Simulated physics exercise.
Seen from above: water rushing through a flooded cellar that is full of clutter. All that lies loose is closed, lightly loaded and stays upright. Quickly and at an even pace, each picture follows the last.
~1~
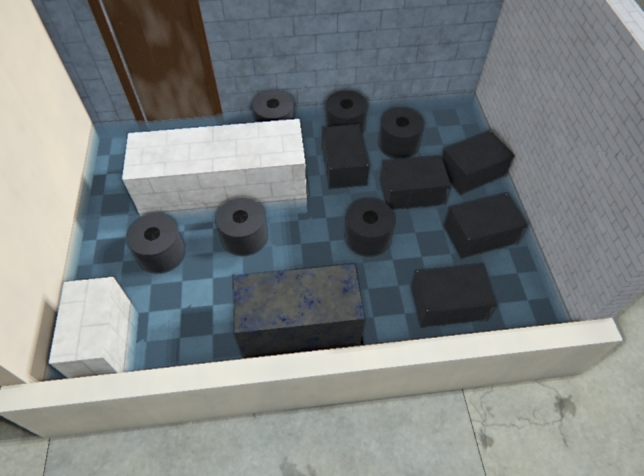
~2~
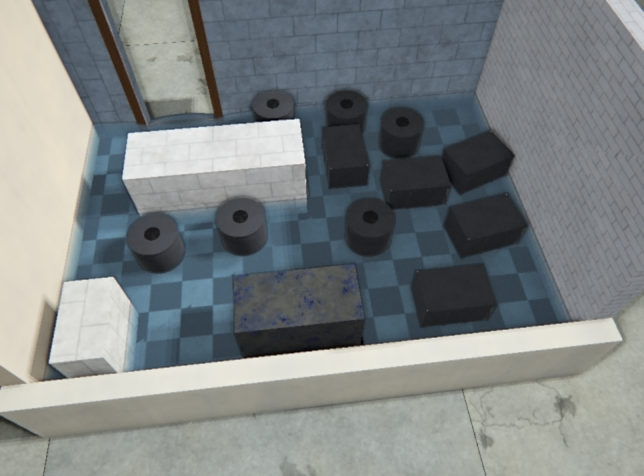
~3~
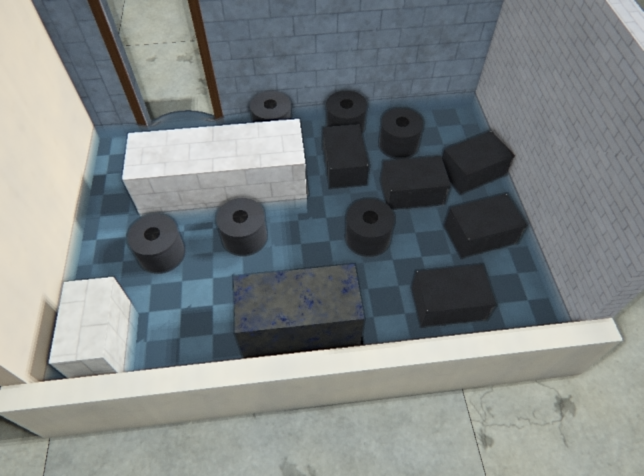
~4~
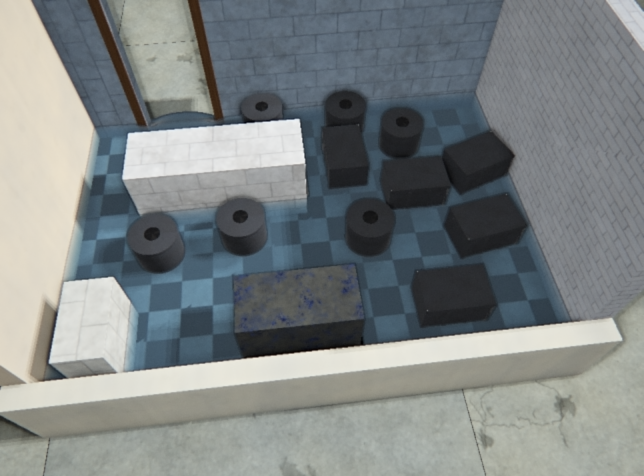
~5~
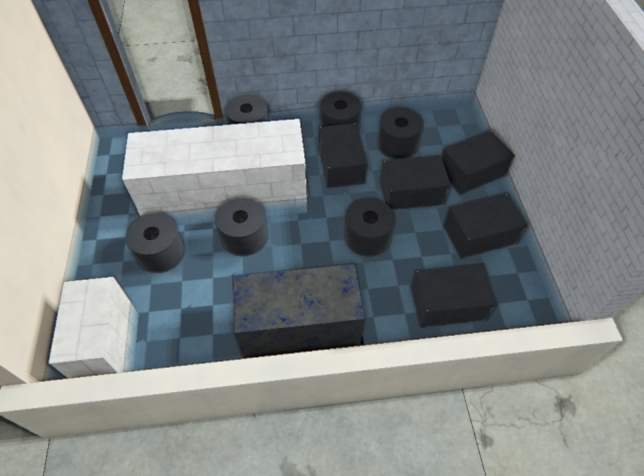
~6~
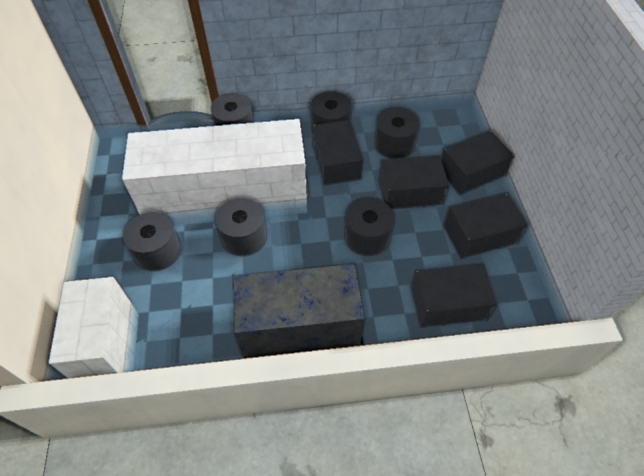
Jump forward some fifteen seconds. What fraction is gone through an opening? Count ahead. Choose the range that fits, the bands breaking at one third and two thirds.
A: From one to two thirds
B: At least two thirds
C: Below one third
(A) From one to two thirds.
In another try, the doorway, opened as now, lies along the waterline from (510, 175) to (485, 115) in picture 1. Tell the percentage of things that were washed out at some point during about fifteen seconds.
Roughly 90 in a hundred.
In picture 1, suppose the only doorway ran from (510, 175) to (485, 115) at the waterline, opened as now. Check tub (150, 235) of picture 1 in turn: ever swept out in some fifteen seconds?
For that one: Stays.
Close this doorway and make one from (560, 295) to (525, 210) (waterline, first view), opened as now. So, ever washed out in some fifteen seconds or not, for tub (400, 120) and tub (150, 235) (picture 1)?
Taking them in order, escaped and retained.
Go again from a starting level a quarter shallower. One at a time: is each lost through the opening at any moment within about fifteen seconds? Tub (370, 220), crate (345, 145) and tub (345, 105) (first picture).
In sequence they are not removed, removed and removed.
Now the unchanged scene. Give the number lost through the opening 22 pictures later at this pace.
5.
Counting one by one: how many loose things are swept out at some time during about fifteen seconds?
The count is 5.
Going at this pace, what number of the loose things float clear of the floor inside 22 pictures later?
Number: 6.
A moment on, 0 of 11 are out; 11 afloat.
Next, 2 of 11 are out; 9 afloat.
Later, 5 of 11 are out; 6 afloat.
In the end, 5 of 11 are out; 6 afloat.
